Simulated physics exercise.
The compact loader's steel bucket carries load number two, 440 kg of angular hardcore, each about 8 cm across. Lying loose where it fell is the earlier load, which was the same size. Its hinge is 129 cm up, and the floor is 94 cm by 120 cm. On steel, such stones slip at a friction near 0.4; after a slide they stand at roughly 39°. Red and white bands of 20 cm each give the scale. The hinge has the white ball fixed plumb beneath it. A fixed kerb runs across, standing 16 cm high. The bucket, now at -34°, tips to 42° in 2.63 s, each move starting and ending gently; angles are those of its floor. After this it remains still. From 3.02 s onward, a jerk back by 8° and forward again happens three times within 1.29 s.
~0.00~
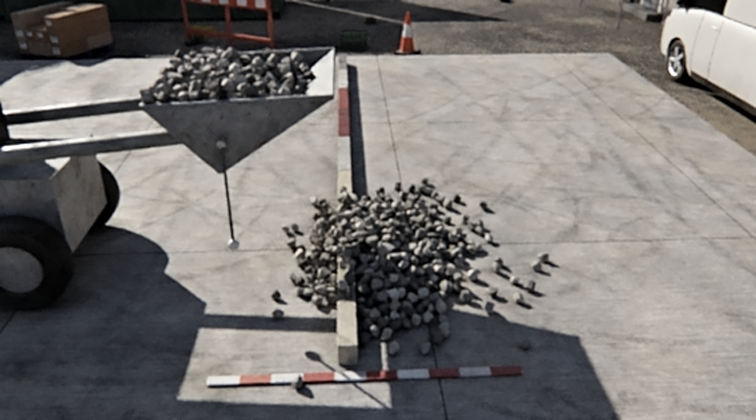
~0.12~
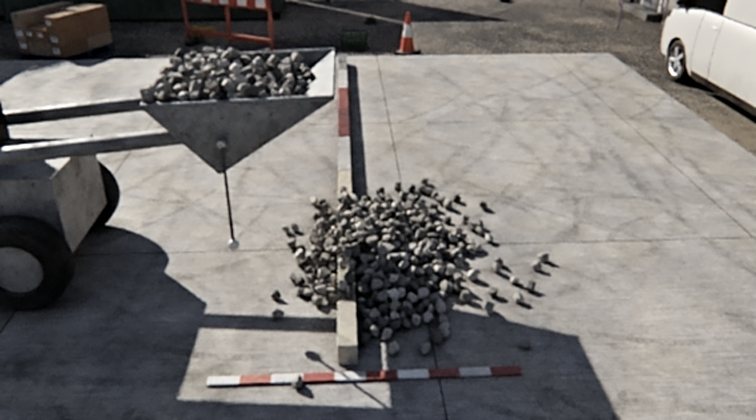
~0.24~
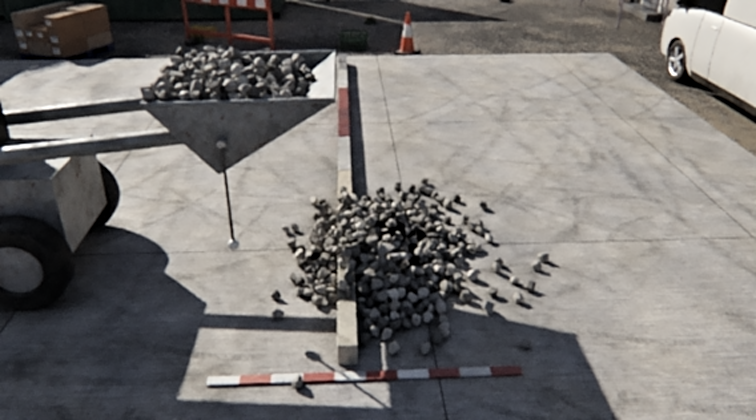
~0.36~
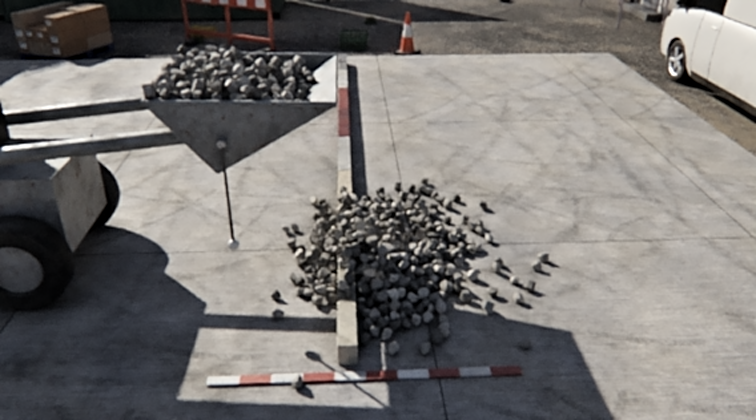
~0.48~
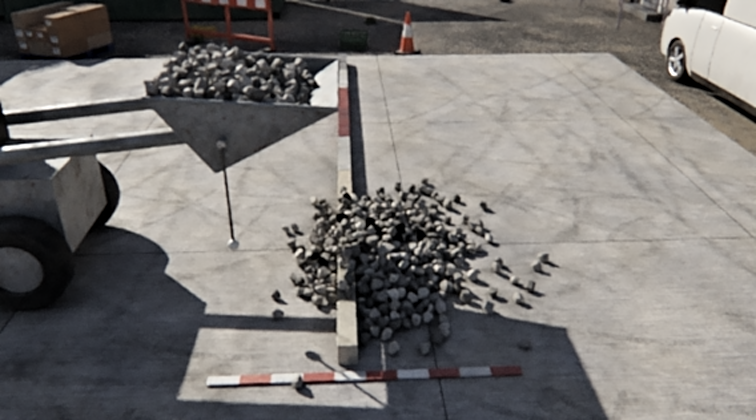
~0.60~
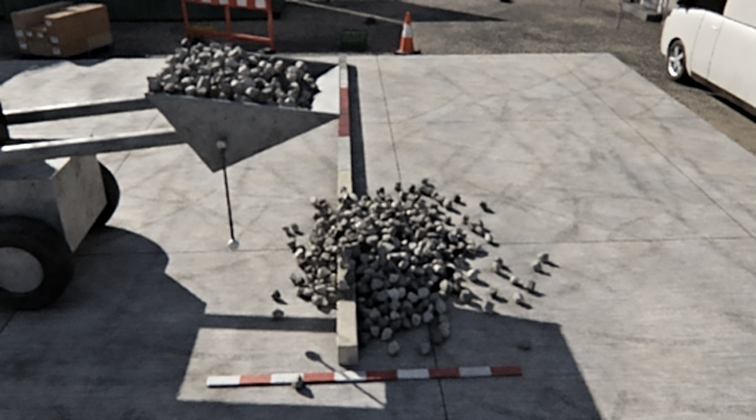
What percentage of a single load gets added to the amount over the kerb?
42 %.
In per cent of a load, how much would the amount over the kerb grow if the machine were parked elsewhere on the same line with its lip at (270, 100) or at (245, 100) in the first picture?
First place: Roughly 0 %; second place: Roughly 0 %.
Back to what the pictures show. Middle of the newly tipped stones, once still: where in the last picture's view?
Centre: Approx. (340, 236).
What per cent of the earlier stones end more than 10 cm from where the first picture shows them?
Roughly 5 percent.
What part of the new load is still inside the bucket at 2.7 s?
About 15 percent is still in there.
After 2.0 s the floor is at 30°; in per cent of one load, 96 in the bucket, 22 on this side of the kerb, 82 over the kerb; the foremost stones are at (514, 259).
After 2.7 s the floor is at 42°; in per cent of one load, 13 in the bucket, 74 on this side of the kerb, 113 over the kerb; the foremost stones are at (514, 259).
After 4.8 s the floor is at 42°; in per cent of one load, 0 in the bucket, 76 on this side of the kerb, 124 over the kerb; the foremost stones are at (514, 259).
After 7.5 s the floor is at 42°; in per cent of one load, 0 in the bucket, 76 on this side of the kerb, 124 over the kerb; the foremost stones are at (514, 259). Net gain over the kerb, 42.
